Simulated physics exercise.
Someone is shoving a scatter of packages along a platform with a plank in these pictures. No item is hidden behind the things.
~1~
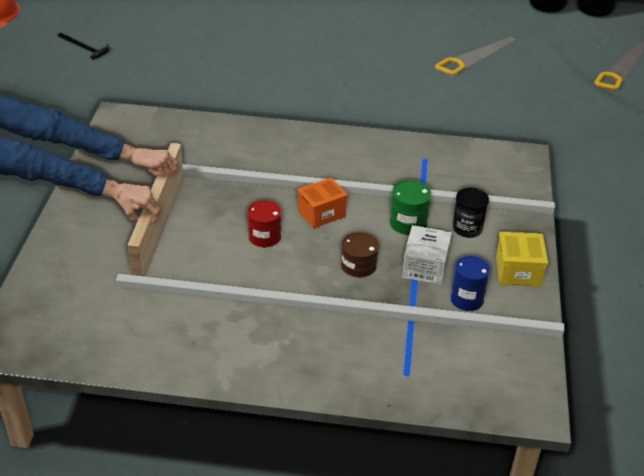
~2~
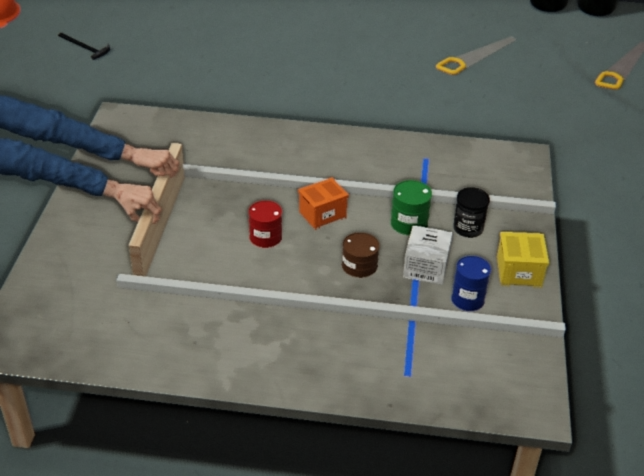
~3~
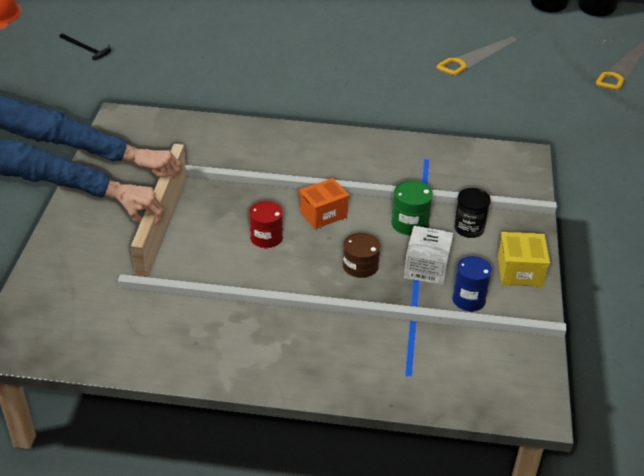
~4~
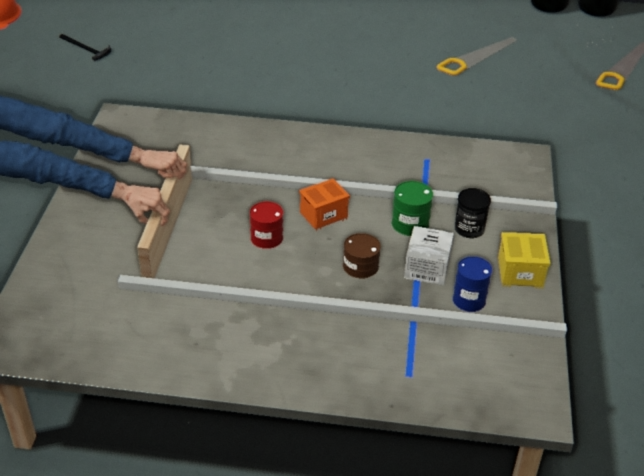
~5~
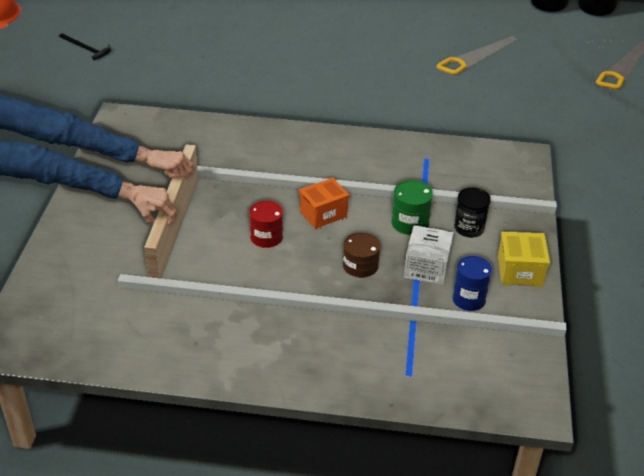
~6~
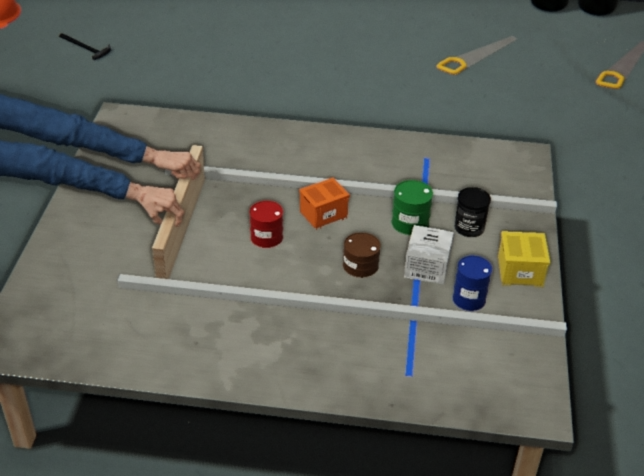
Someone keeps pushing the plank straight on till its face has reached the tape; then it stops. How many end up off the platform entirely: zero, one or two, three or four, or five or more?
I expect none of them to drop off the edge.
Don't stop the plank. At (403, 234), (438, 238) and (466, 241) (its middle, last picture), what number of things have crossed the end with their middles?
Respectively, 0, 0 and 2.
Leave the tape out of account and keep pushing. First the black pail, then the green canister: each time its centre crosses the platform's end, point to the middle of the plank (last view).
Around (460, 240), then around (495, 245).
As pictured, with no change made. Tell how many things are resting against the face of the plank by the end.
The answer is 3.
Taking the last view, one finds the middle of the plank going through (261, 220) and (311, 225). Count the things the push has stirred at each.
So far 1, and 2 at the second.
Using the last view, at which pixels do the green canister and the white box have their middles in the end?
Final spots - green canister (483, 215), white box (475, 260).
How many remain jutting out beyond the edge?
The count is 0.
Soon after, none off yet; yellow tote at rest near (523, 259); blue canister at rest near (472, 283); black pail at rest near (472, 213).
Then, none off yet; yellow tote at rest near (523, 259); blue canister at rest near (472, 283); black pail moved a little near (484, 213).
At rest, the number that fall off is zero.
